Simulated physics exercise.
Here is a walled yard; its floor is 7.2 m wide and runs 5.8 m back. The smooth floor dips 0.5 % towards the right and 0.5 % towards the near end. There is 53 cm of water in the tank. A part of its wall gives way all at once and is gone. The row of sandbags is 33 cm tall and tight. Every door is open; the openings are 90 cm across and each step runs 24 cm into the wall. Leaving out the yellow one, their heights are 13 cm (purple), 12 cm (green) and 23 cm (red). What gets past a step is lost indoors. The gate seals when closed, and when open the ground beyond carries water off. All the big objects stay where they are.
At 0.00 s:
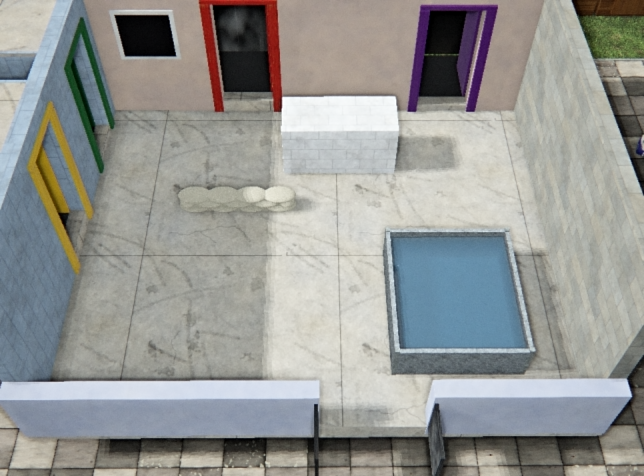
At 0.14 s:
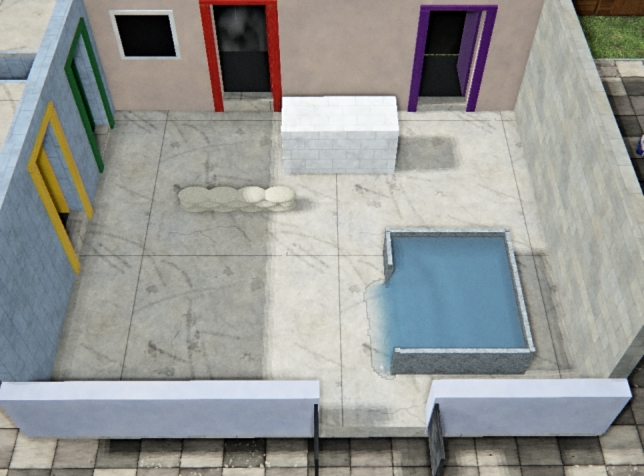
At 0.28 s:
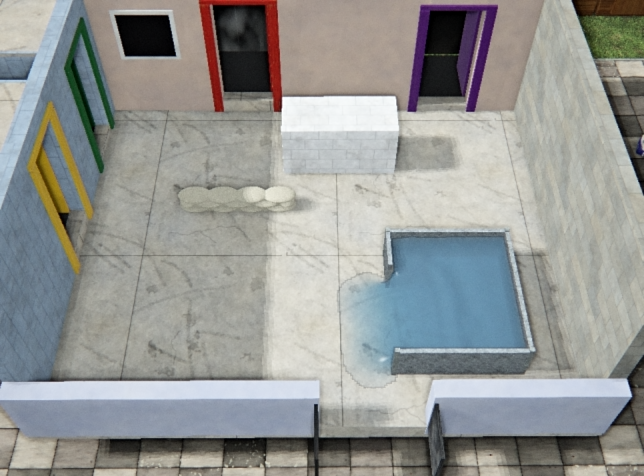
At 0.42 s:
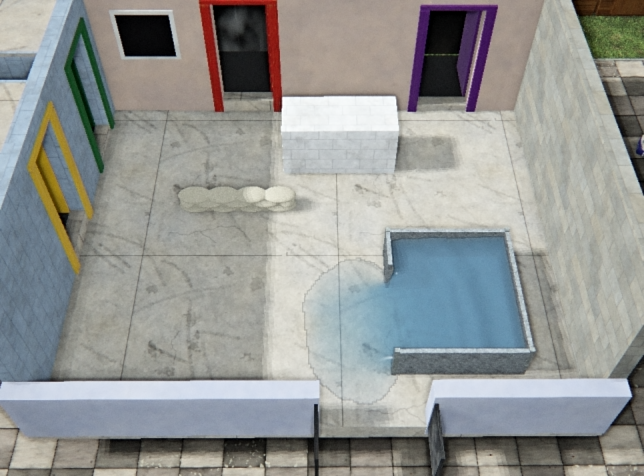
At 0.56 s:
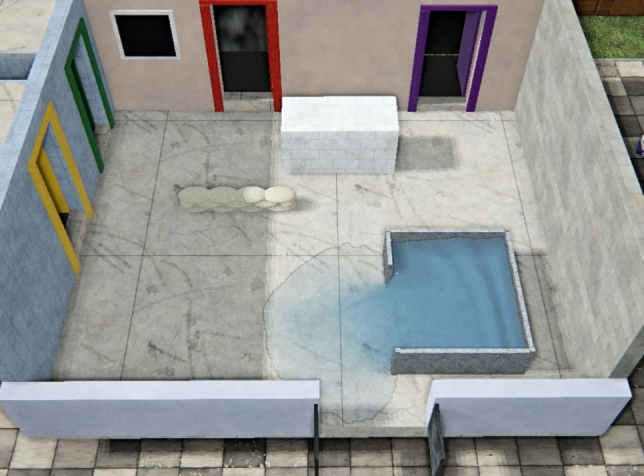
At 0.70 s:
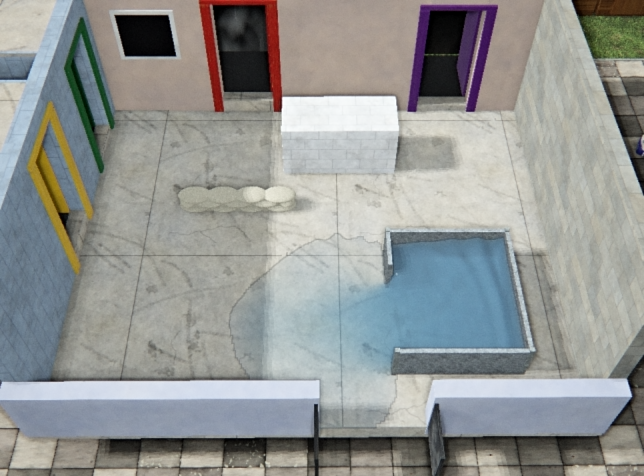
Water sits still in a square tank at the right of a walled yard with coloured doorways, until part of the tank's left wall vanishes. It pours out through the gap onto the pale floor, then spreads left and towards the near opening in a widening, thin, rounded sheet.
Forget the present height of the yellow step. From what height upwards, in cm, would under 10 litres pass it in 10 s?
Some 10.5 cm above the ground.
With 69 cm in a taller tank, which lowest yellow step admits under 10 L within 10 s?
Then roughly 16 cm.
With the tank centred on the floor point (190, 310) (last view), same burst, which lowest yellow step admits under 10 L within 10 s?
Some 7.5 cm.
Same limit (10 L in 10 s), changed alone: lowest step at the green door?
About 6.5 cm at green.
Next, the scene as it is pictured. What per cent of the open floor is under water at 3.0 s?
Some 40 per cent of it.
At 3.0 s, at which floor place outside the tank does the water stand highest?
At about (77, 385).
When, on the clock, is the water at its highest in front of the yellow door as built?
At about 3.6 s.
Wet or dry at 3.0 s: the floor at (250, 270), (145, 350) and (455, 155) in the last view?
In that order: Under water, under water, not reached.
After 1.4 s water covers 30 % of the floor, deepest (25 cm) near (380, 338); it has not reached the yellow door.
After 3.0 s water covers 40 % of the floor, deepest (28 cm) near (77, 385); 14 cm at the yellow door, 0 litres in over its 24 cm step.
After 10.0 s water covers 85 % of the floor, deepest (10 cm) near (272, 194); 4 cm at the yellow door, 0 litres in over its 24 cm step.
At the yellow door as built, the water arrived by 2.3 s and peaked near 15 cm at 3.6 s.
Run again over the same 10 s with other heights there, 24 litres in over 8.5 cm, 7 litres over 11.5 cm. The limit of 10 litres is kept from about 10.5 cm up.
